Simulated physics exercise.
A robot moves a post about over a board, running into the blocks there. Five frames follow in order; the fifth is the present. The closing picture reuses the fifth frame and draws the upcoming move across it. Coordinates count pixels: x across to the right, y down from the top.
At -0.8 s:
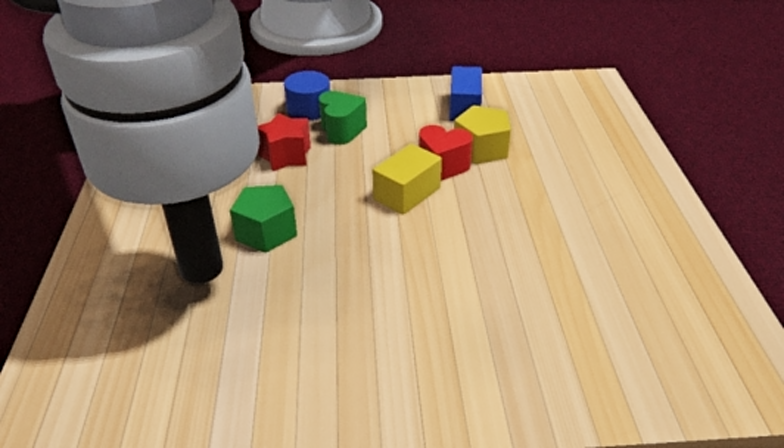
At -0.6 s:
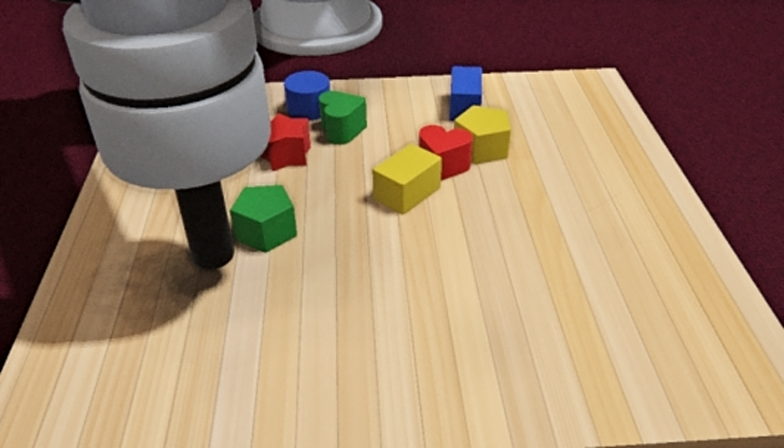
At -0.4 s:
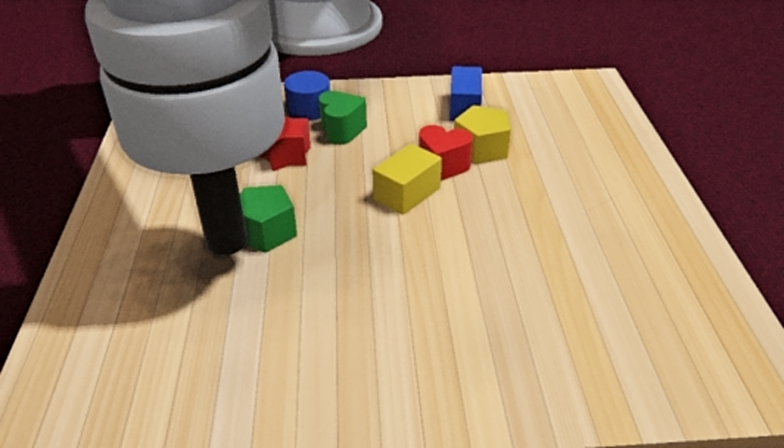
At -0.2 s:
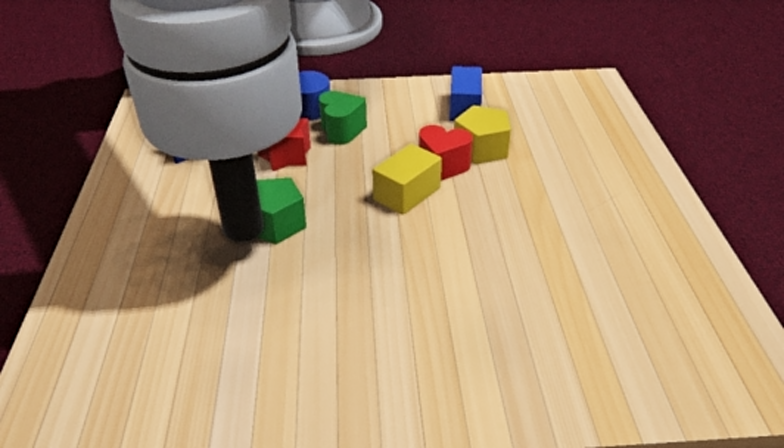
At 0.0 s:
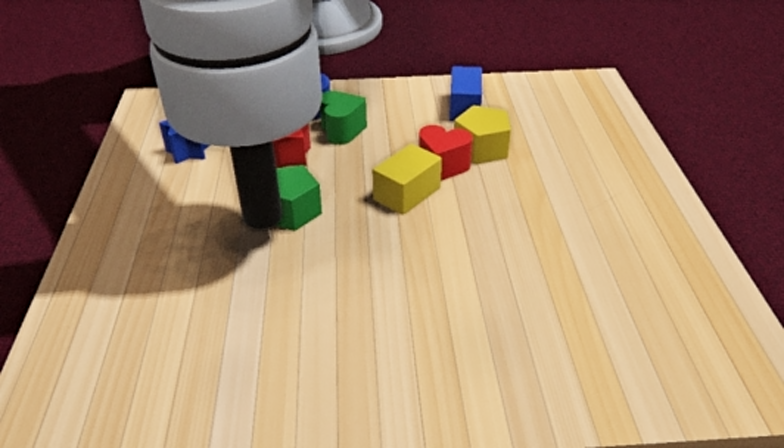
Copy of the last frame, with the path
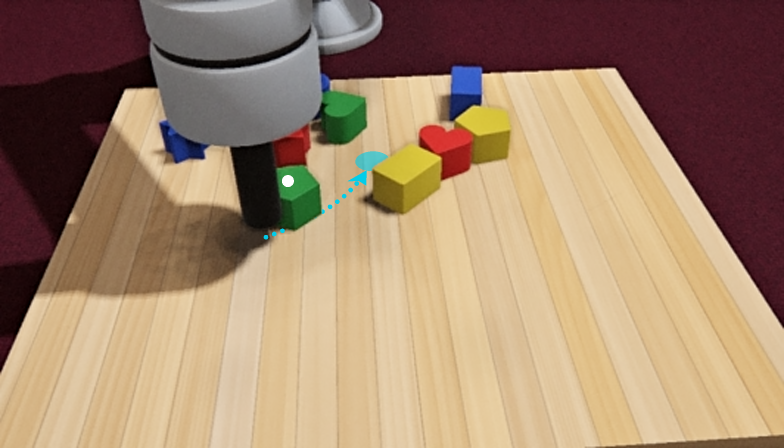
The robot's black post slid across the wooden board toward the upper right, met the green pentagon block, and pushed it a short way in that direction while the yellow and heart-shaped blocks stayed still.
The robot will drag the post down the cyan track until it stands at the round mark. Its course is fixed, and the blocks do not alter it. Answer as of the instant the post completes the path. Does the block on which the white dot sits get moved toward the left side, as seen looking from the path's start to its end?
The answer is yes.
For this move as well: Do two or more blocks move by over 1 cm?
No, that is not how it ends up.
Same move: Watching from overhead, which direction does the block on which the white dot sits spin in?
If we look at it from overhead, the block on which the white dot sits pivots counter-clockwise.
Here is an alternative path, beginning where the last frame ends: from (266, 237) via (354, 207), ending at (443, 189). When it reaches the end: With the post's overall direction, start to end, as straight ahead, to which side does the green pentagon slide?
That's a shift to the left.
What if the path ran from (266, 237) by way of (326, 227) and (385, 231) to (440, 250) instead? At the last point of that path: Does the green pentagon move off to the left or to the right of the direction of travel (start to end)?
That's a shift to the left.
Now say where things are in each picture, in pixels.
The first picture shows lower end of the post (203, 271), tops of blocks, green pentagon (262, 201), green heart block (340, 102), yellow oblong block (407, 163).
The second picture shows post (214, 258), blocks as before.
The third picture shows post (227, 244), blocks as before.
The fourth picture shows post (244, 231), green pentagon (272, 193).
The fifth picture shows post (263, 219), green pentagon (288, 181), green heart block (340, 102), yellow oblong block (407, 163).
The drawn path runs from (266, 237) over (315, 216) and (352, 189) to (373, 161); the dot is on the green pentagon.
On the path given first. One third of the way, post (314, 197); green pentagon (320, 158), turned 35° anticlockwise.
Two thirds of the way, post (350, 171); green pentagon (331, 138), turned 65° anticlockwise.
At the end, post (372, 144); green pentagon (329, 129), turned 90° anticlockwise; green heart block (339, 100); yellow oblong block not moved.
